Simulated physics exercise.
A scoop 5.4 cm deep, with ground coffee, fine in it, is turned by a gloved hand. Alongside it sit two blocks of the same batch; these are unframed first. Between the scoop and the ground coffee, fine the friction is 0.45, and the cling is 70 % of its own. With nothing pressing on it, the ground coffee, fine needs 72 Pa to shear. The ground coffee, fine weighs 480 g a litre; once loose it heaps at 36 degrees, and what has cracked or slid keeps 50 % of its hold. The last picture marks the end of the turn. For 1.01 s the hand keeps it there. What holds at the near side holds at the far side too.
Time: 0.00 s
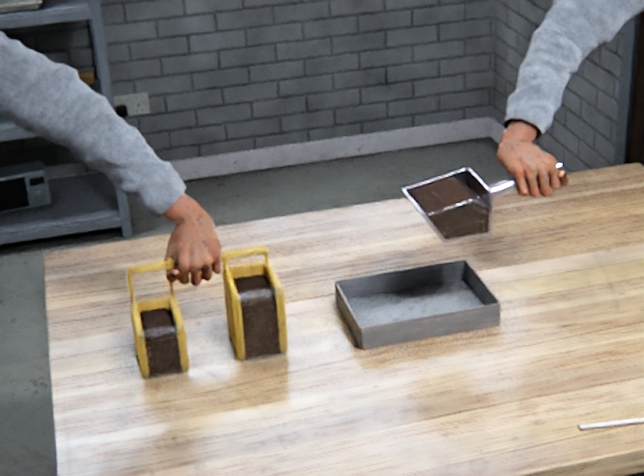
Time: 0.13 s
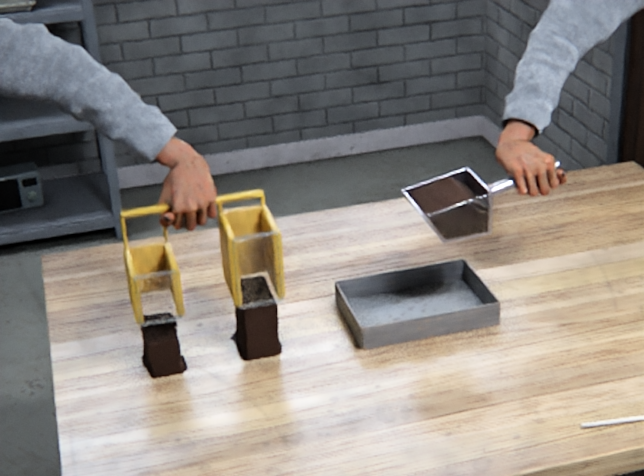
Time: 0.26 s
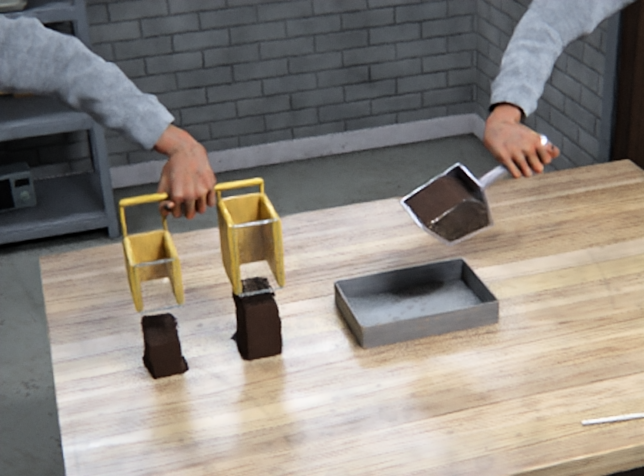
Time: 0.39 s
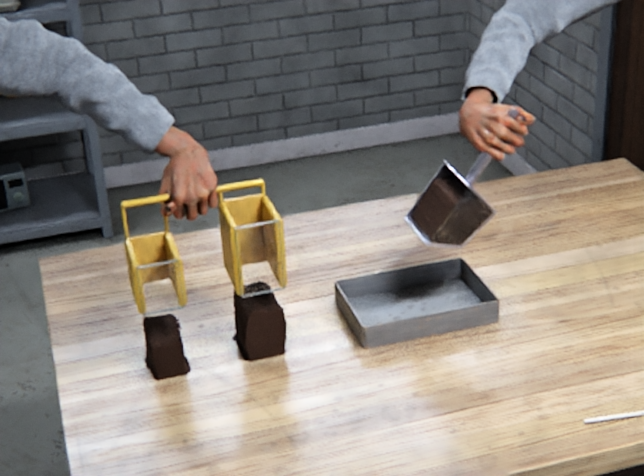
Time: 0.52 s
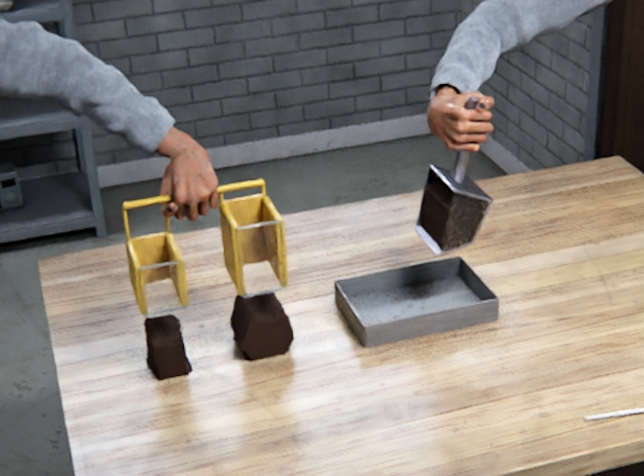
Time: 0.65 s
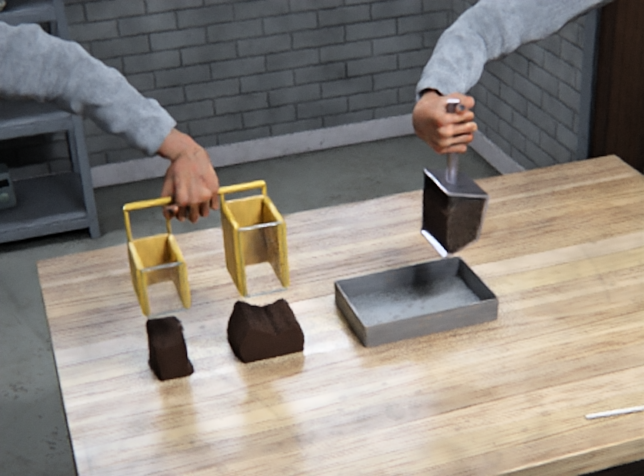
Two arms in grey sleeves reach over a pale wooden table in a grey brick room, seen from above at an angle. The left hand holds two joined yellow moulds around dark brown blocks, while the right holds a metal scoop of dark grounds beside a grey tray. The moulds lift off, the right block slumps lower and wider, the left barely changes, and the scoop tips steeply downward as the view drifts slightly.
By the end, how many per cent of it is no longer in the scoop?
Roughly 55 percent.
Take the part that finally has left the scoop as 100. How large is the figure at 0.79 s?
Roughly 0 %.
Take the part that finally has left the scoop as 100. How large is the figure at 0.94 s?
It comes to about 70 percent.
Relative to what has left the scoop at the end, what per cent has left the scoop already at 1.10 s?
90 %.
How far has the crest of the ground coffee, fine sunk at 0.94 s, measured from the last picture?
By my estimate, near 1.0 cm.
After 0.79 s, the scoop is at 77 degrees and 0 % has left it.
After 0.94 s, the scoop is at 77 degrees and 36 % has left it.
After 1.10 s, the scoop is at 77 degrees and 47 % has left it.
After 1.26 s, the scoop is at 77 degrees and 48 % has left it.
After 1.61 s, at the end, the scoop is at 77 degrees and 55 % has left it.
